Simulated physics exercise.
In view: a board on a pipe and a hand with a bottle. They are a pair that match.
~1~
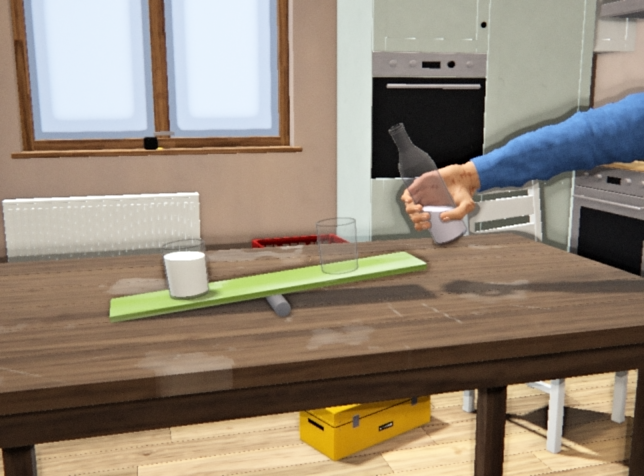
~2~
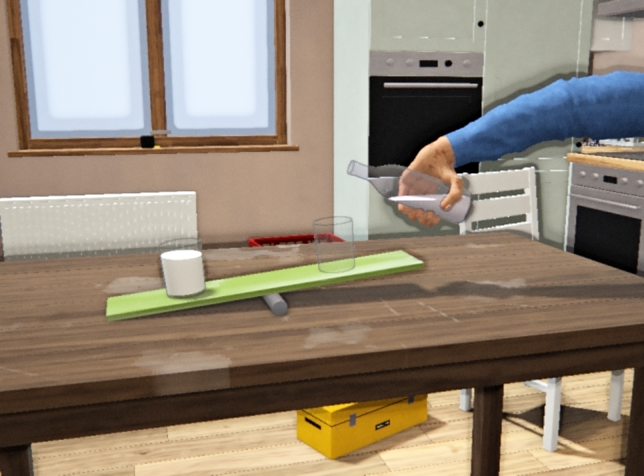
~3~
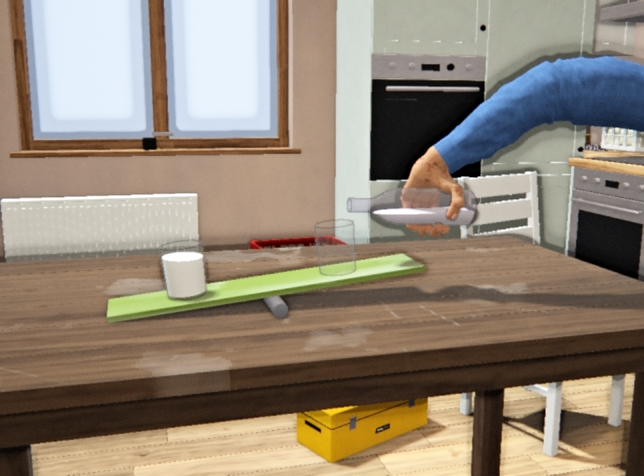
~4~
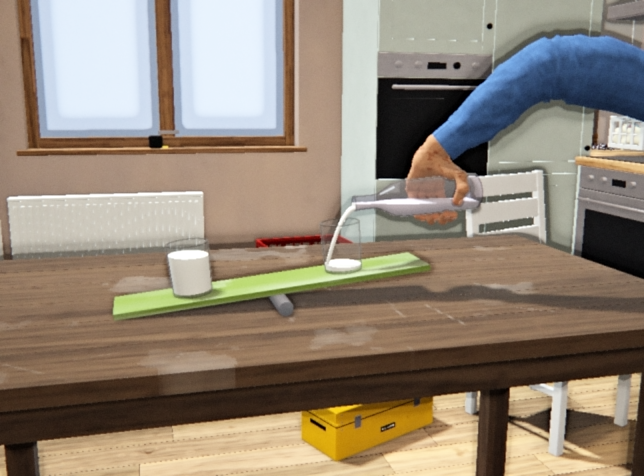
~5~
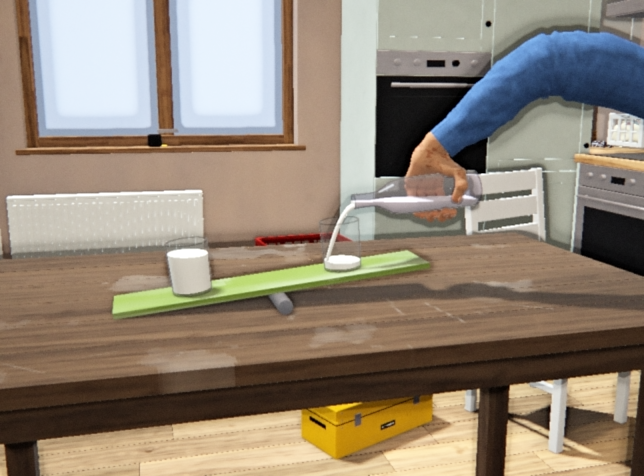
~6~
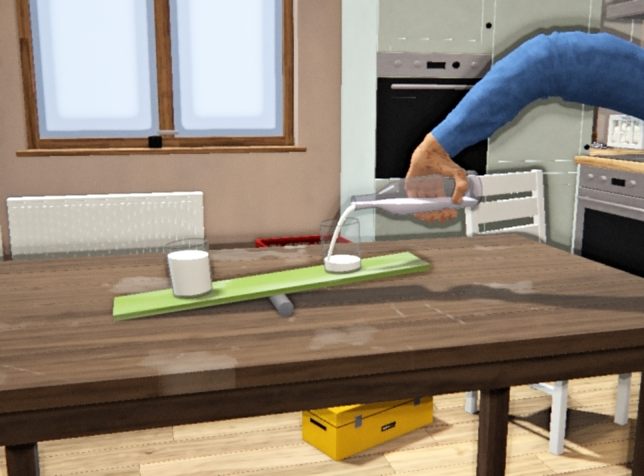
A hand in a blue sleeve lifted a bottle, tilted it over the empty glass on the right of a green board, and poured in a little milk while the board stayed tilted left.
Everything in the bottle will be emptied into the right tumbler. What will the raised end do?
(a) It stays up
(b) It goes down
a.
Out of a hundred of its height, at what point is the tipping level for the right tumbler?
It sits at close to 85 in a hundred.
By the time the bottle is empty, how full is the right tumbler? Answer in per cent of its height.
I make it 65 per cent.
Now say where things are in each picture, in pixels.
In the first frame, the bottle is picked up; bottle (423, 181) tipped 30° with all of its load; right tumbler (337, 244) empty, raised; left tumbler (186, 267) about three quarters full, on the low side.
In the second frame, the bottle leans over the right tumbler; pipe (279, 307); right tumbler (334, 243) empty.
In the third frame, the bottle leans over the right tumbler; bottle (409, 207) tipped 85° with all of its load; right tumbler (336, 245) empty.
In the fourth frame, the milk is flowing; pipe (285, 308); right tumbler nearly empty, surface at (343, 264); left tumbler about three quarters full, surface at (188, 255).
In the fifth frame, the milk is flowing; bottle (413, 194) tipped 95° with nearly all of its load; right tumbler (341, 242) nearly empty.
In the sixth frame, the milk is flowing; pipe (285, 308); right tumbler nearly empty, surface at (342, 260); left tumbler about three quarters full, surface at (188, 256).
Next, the right tumbler is about a third full; the board leans as before.
After that, the right tumbler is about half full; the board leans as before.
Finally, the right tumbler is about two thirds full; the board leans as before.
